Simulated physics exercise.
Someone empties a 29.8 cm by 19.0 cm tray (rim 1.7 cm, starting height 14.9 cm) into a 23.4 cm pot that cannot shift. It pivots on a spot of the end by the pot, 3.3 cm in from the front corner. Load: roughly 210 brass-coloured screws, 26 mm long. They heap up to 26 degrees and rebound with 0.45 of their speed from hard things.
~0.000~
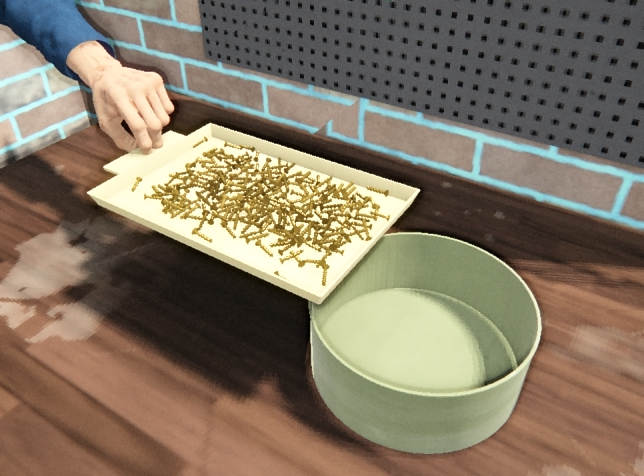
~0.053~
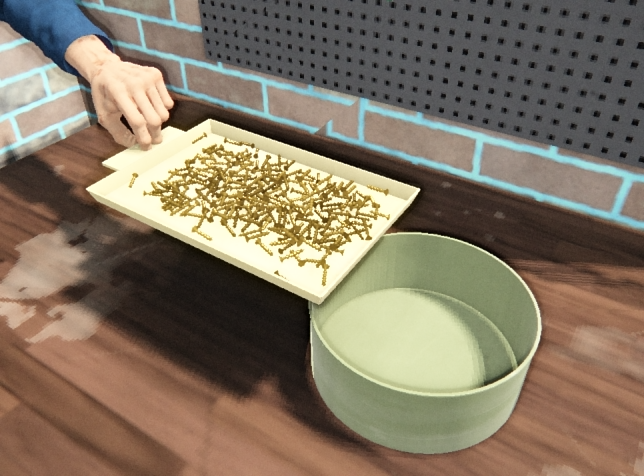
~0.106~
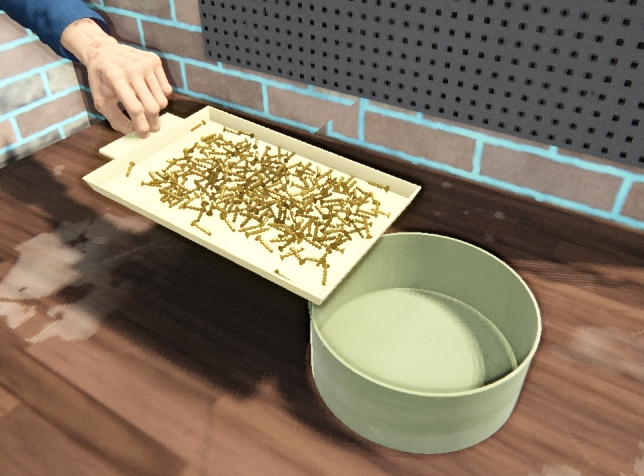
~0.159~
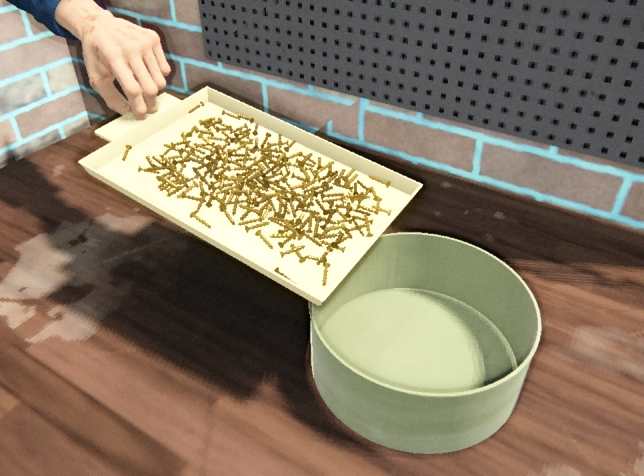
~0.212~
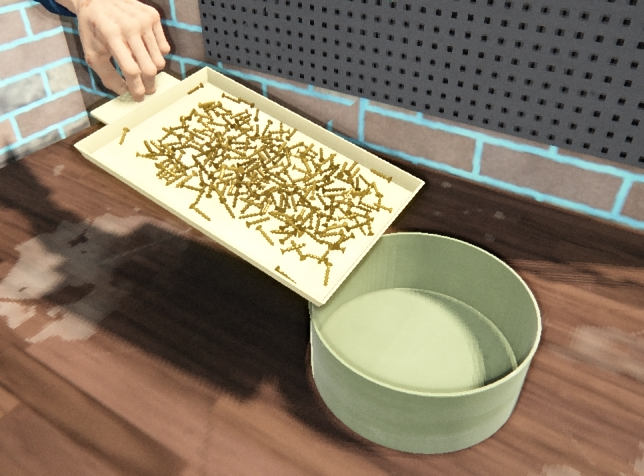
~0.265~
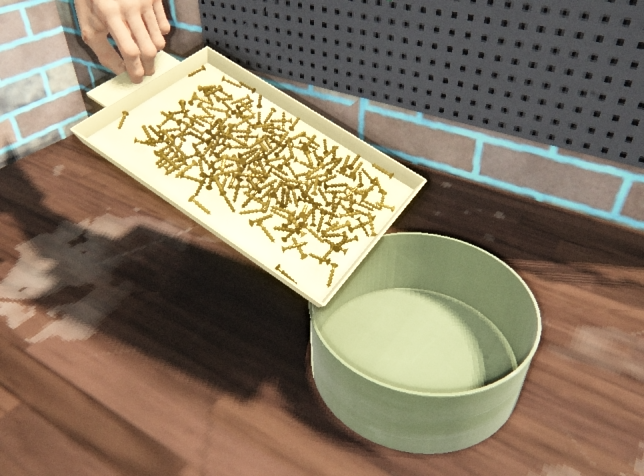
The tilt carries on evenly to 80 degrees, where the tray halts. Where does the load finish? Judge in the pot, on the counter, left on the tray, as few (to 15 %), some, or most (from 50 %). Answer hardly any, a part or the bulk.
In the pot: The bulk; on the counter: A part; left on the tray: Hardly any.
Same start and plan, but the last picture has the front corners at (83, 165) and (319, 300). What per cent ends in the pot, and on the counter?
Pot 10, counter 90.
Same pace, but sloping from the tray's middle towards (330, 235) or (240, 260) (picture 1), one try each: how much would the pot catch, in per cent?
Some 95 and 10 per cent.
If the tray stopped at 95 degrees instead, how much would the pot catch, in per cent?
In that case some 70 per cent.
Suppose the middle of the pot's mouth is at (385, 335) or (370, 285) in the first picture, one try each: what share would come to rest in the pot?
Some 100 and 65 per cent.
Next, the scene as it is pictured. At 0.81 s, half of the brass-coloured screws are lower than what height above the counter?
Roughly 16 cm.
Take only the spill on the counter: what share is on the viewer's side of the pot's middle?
Some 100 per cent.
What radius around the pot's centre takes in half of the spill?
Roughly 20 cm.
Then, at 0.59 s, tilt 49 degrees; the tray holds 100 %, the pot 0 %.
Then, at 0.81 s, tilt 69 degrees; the tray holds 55 %, the pot 10 %.
After 1.14 s, tilt 80 degrees; the tray holds 5 %, the pot 65 %.
At rest (2.1 s), pot 70 %, counter 30 %, tray 0 %.
